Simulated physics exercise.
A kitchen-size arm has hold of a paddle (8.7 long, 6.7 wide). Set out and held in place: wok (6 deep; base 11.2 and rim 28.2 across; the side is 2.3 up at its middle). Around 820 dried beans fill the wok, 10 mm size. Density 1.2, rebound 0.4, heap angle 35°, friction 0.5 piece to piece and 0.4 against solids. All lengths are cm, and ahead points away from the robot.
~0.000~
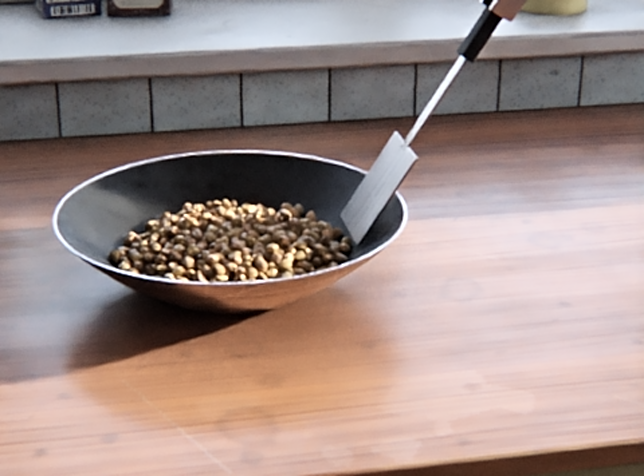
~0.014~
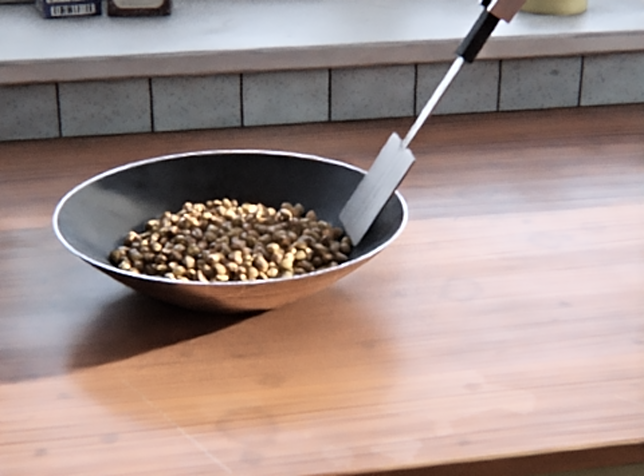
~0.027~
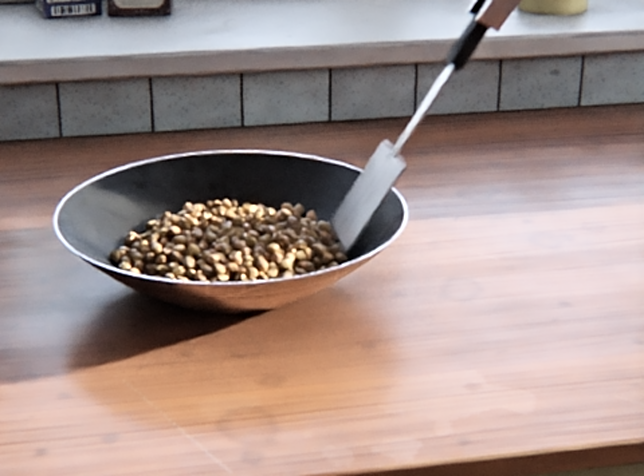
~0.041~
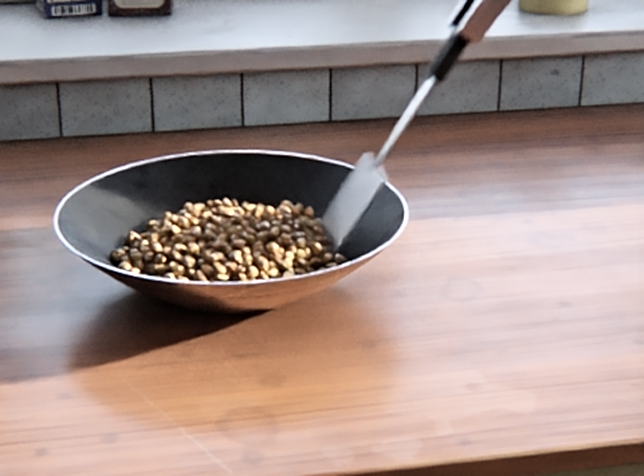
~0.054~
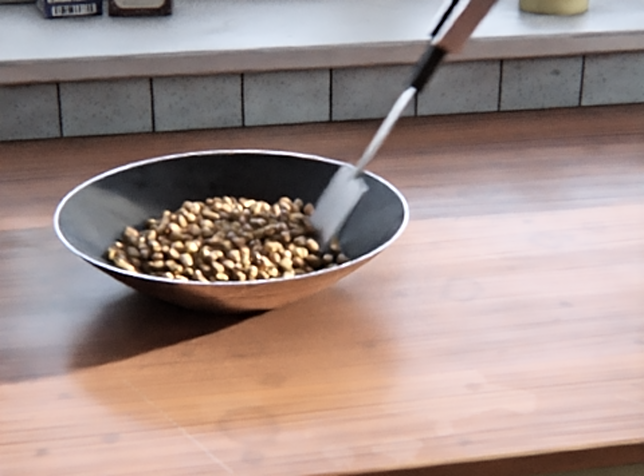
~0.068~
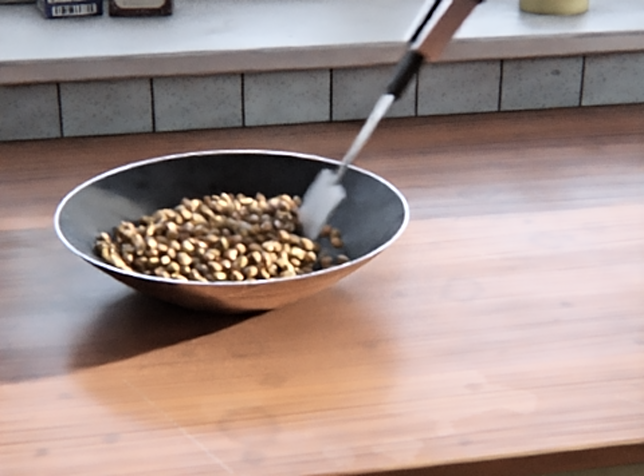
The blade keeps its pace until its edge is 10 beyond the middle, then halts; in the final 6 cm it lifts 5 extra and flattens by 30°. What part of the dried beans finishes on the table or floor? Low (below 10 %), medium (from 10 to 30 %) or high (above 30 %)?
A high share, above 30 %, ends on the table or floor.
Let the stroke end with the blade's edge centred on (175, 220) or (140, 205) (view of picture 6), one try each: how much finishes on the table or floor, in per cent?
Some 15 and 30 per cent.
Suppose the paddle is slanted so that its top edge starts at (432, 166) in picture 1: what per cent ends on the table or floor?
About 35 per cent.
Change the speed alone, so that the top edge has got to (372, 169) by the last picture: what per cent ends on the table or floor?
Some 20 per cent.
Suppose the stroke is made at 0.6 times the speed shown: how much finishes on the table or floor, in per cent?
Some 30 per cent.
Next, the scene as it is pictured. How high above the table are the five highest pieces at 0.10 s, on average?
Some 7 cm.
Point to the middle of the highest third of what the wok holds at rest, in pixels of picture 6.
At about (165, 244).
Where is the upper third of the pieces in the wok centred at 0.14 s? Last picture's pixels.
At about (153, 225).
After 0.10 s, sloping 57°, highest piece 7 above the table; 825 in the wok.
After 0.14 s, sloping 50°, highest piece 10 above the table; 825 in the wok.
After 0.35 s, sloping 27°, highest piece 24 above the table; 505 in the wok, 102 on the table or floor, 218 on the blade or in flight.
After 1.40 s, sloping 27°, highest piece 7 above the table; 505 in the wok, 320 on the table or floor.
At rest, 505 in the wok, 320 on the table or floor. That is 39 % on the table or floor.
